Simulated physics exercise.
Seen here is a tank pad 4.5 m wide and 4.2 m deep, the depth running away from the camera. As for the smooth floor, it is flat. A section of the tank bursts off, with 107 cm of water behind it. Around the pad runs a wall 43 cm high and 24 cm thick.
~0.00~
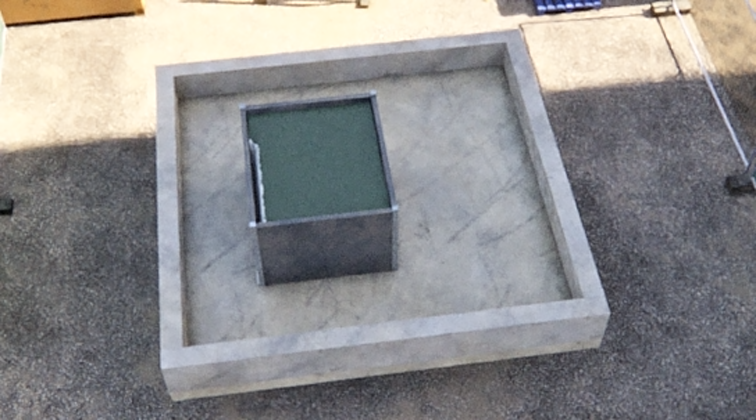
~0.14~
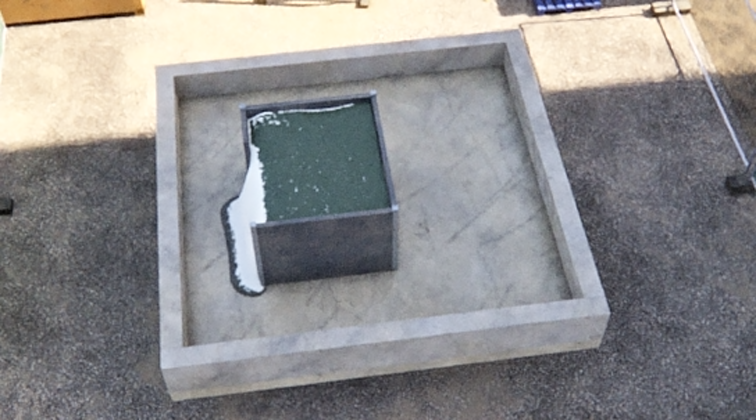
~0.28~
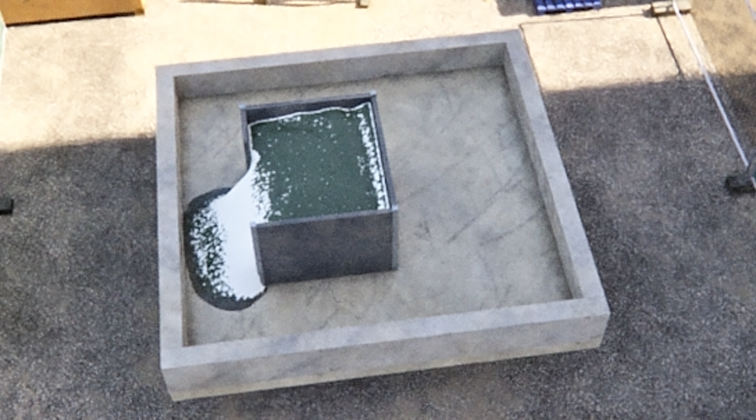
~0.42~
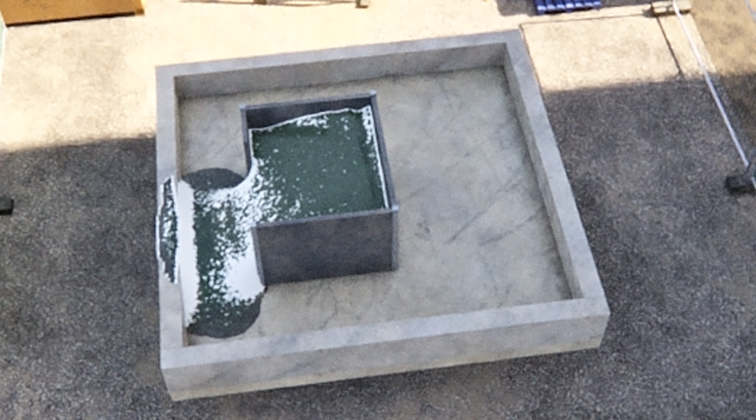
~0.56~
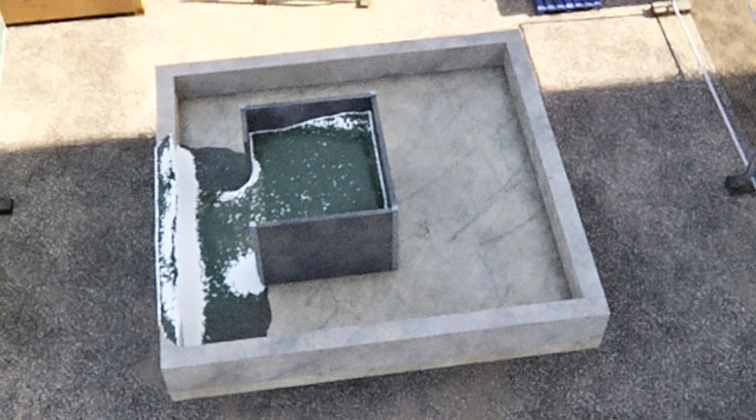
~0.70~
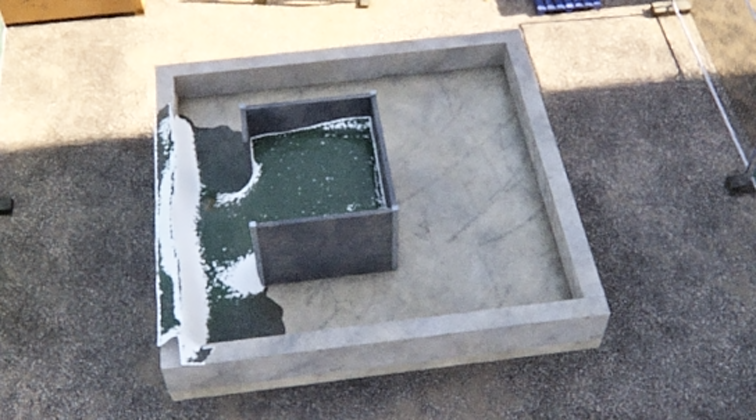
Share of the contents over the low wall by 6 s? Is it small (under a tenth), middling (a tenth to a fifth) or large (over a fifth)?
It is middling, a tenth to a fifth.
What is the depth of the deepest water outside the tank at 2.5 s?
I'd say near 40 centimetres.
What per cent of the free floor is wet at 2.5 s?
I'd guess around 85 %.
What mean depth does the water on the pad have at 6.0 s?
Roughly 12 centimetres.
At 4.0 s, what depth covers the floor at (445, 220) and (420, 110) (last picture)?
Roughly 4 cm and 5 cm.
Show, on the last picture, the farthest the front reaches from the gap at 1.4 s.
Point: Roughly (428, 75).
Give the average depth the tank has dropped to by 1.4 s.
Around 45 cm on average.
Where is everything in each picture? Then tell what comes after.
Still water, 107 cm deep, in the tank at (316, 161), in the first picture.
The front is at (253, 291), 0.7 m from the gap at (258, 223); 0.3 m2 of floor is under water; 106 cm left at the back of the tank, in the second picture.
The front is at (193, 210), 1.0 m from the gap at (258, 224); 1.1 m2 of floor is under water; 96 cm left at the back of the tank, in the third picture.
Water pours out at (258, 227) and has run 1.4 m, to (188, 325); deepest outside 56 cm, 93 cm at the tank's back, in the fourth picture.
The front is at (190, 365), 1.9 m from the gap at (259, 227); 3.2 m2 of floor is under water; 88 cm left at the back of the tank, in the fifth picture.
The front is at (180, 120), 2.3 m from the gap at (259, 228); 3.8 m2 of floor is under water; 77 cm left at the back of the tank, in the sixth picture.
After 1.1 s water covers 25 % of the floor and is deepest (62 cm) near (184, 227); 7 % is over the wall.
After 1.4 s water covers 35 % of the floor and is deepest (60 cm) near (184, 227); 12 % is over the wall.
After 2.5 s water covers 70 % of the floor and is deepest (40 cm) near (190, 365); 18 % is over the wall.
After 4.0 s water covers 80 % of the floor and is deepest (27 cm) near (521, 166); 18 % is over the wall.
After 6.0 s water covers 80 % of the floor and is deepest (26 cm) near (378, 89); 18 % is over the wall.
